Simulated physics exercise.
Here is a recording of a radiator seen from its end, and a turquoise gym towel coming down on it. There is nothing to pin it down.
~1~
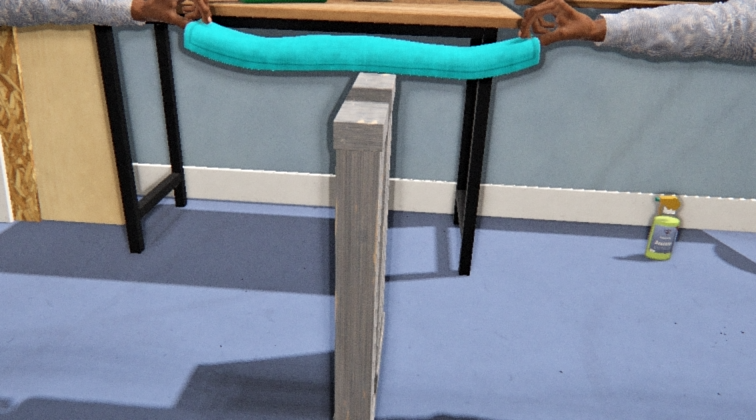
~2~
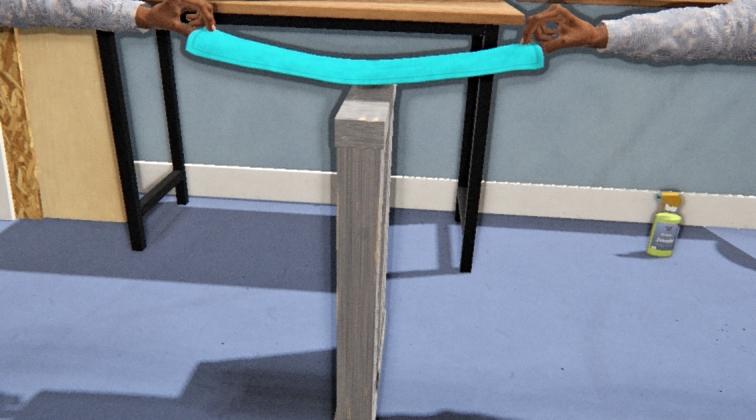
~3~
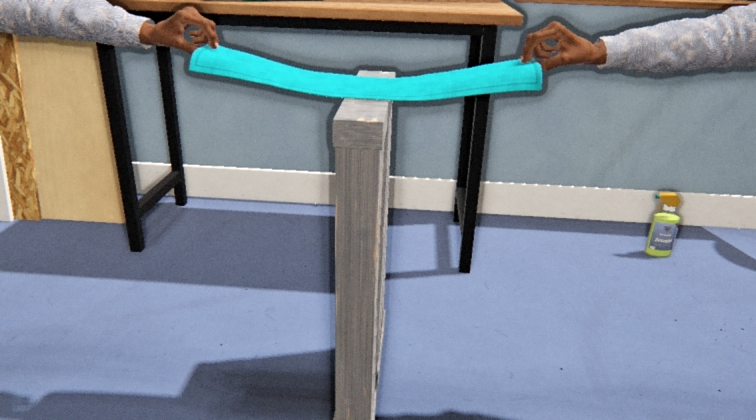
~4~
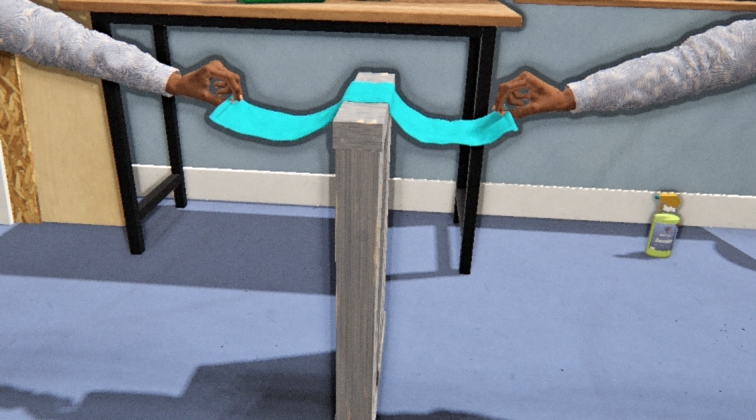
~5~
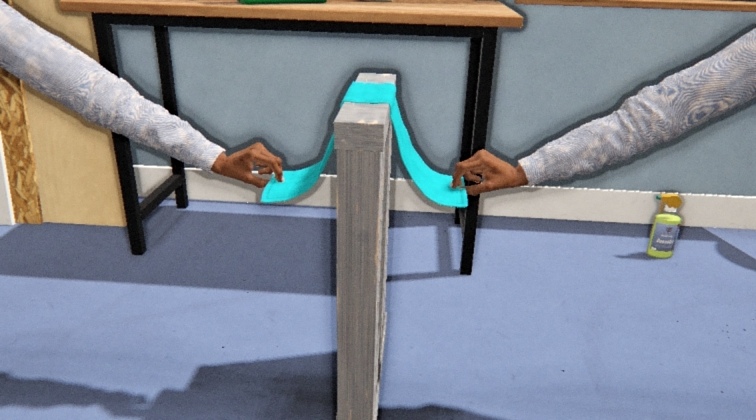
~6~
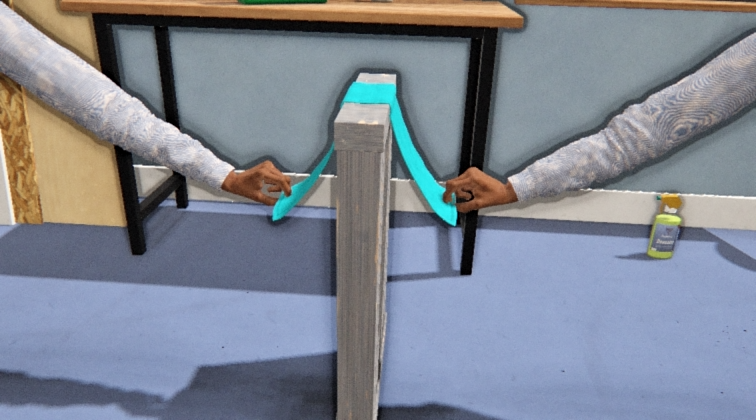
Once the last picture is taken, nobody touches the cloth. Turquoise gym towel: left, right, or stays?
Stays.
Then, 0.16 s later than the last view, gym towel hanging on both sides, left end near (297, 214), right end near (436, 217).
Then, 0.24 s later than the last view, gym towel hanging on both sides, left end near (332, 225), right end near (401, 224).
Then, 0.56 s later than the last view, gym towel hanging on both sides, left end near (346, 227), right end near (389, 224).
Finally, gym towel hanging on both sides, left end near (347, 227), right end near (388, 224). The turquoise gym towel keeps its place.
